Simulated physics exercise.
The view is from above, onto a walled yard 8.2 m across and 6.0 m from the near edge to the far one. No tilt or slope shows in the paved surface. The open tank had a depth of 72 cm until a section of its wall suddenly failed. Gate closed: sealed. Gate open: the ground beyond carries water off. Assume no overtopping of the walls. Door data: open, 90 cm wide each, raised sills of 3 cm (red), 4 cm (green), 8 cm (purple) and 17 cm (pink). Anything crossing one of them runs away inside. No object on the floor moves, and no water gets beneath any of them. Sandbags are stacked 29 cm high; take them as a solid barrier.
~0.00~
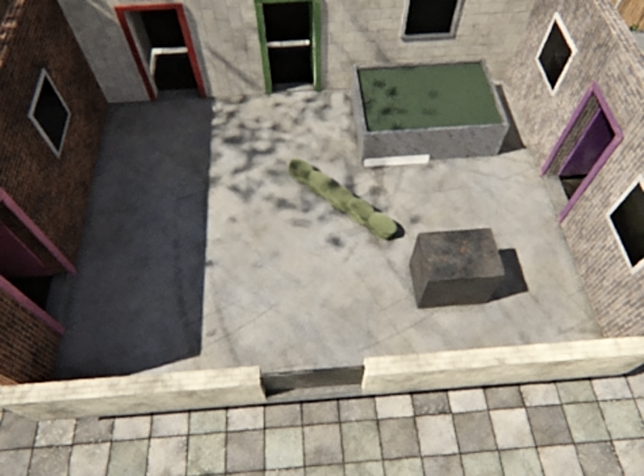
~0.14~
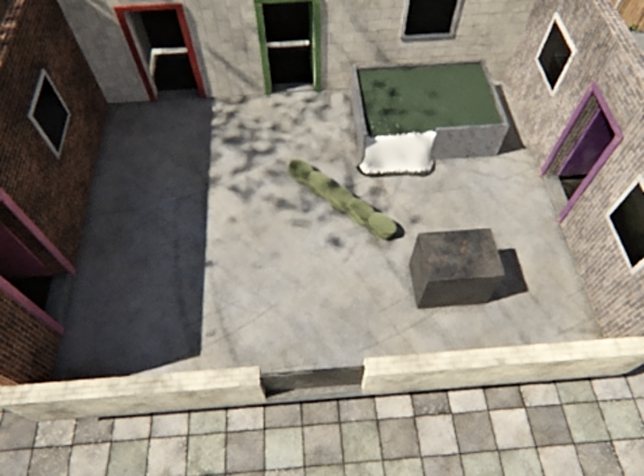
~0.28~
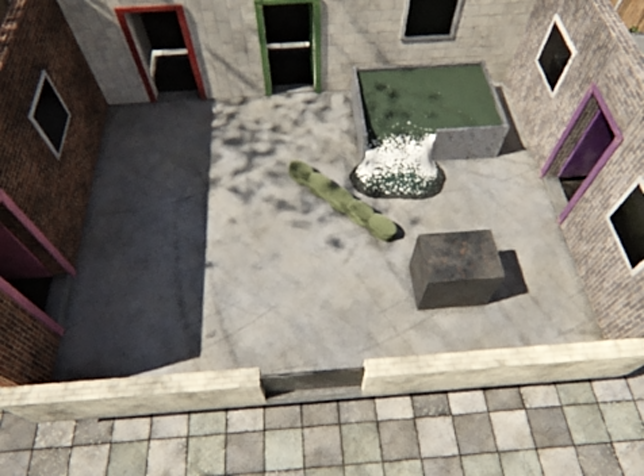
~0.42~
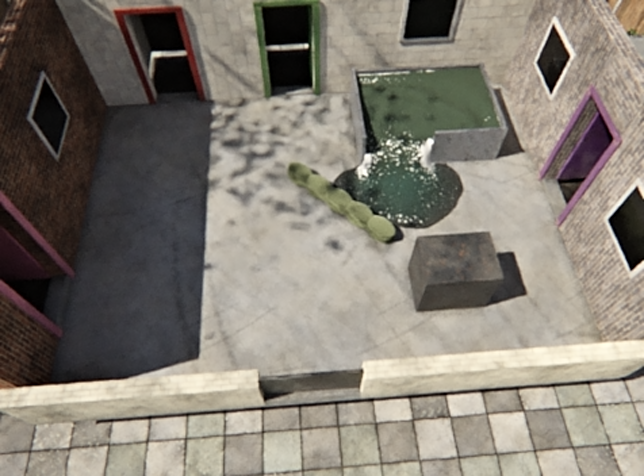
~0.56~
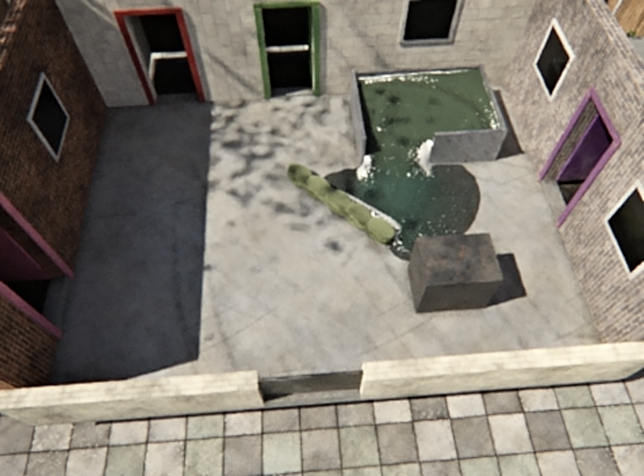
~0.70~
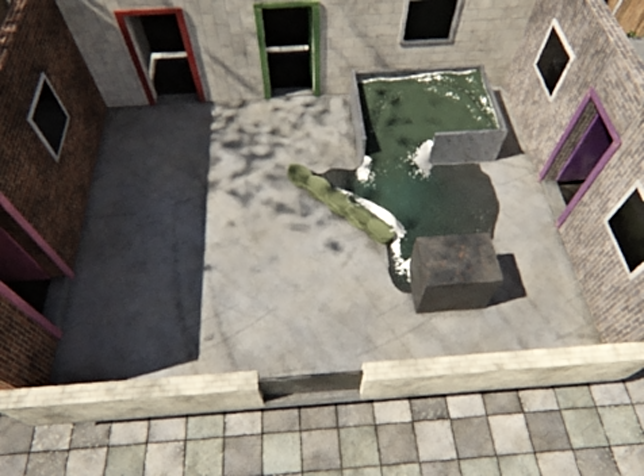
Dark green water pours from a gap in the front of a grey tank at the upper right of a walled, paved yard, seen from above by a still camera. Red and green doorways line the back wall, a purple one stands at right, and a sandbag row lies near a dark block. White and foaming at first, the water spreads into a dark pool, meeting the sandbags and then the block.
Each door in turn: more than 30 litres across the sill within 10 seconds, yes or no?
Answers: Red door, no; green door, yes; purple door, yes; pink door, no.
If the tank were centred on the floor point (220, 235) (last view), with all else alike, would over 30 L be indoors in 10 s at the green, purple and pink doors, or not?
Lab note: Green door limit not exceeded; purple door limit not exceeded; pink door limit not exceeded.
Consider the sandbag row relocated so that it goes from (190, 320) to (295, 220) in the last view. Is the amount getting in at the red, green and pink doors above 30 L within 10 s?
Checking the limit, red is too much, green is fine, pink is fine.
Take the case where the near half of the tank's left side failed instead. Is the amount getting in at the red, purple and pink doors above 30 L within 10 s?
Outcomes - red: Exceeded, purple: Not exceeded, pink: Not exceeded.
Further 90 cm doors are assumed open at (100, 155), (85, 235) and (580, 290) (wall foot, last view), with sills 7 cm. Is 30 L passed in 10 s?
Check each in turn: The first fails, the second fails, the third succeeds.
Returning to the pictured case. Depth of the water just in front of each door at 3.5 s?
Centimetres: Red 3 / green 9 / purple 17 / pink 0.
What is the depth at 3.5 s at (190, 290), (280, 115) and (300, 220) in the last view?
1, 2, 1 cm.
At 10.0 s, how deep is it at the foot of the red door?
About 5.5 centimetres.
After 1.4 s water covers 20 % of the floor and is deepest (48 cm) near (434, 263); red door not reached, green door not reached, purple door not reached, pink door not reached.
After 2.2 s water covers 40 % of the floor and is deepest (40 cm) near (434, 263); red door not reached, green door 1 cm at the sill, 0 L in, purple door 11 cm at the sill, 0 L in, pink door not reached.
After 3.5 s water covers 60 % of the floor and is deepest (28 cm) near (434, 263); red door 3 cm at the sill, 0 L in, green door 9 cm at the sill, 23 L in, purple door 17 cm at the sill, 49 L in, pink door not reached.
After 6.0 s water covers 90 % of the floor and is deepest (18 cm) near (434, 263); red door 3 cm at the sill, 1 L in, green door 7 cm at the sill, 56 L in, purple door 13 cm at the sill, 110 L in, pink door 8 cm at the sill, 0 L in.
After 10.0 s water covers 90 % of the floor and is deepest (14 cm) near (116, 112); red door 6 cm at the sill, 1 L in, green door 3 cm at the sill, 73 L in, purple door 7 cm at the sill, 128 L in, pink door 9 cm at the sill, 0 L in.
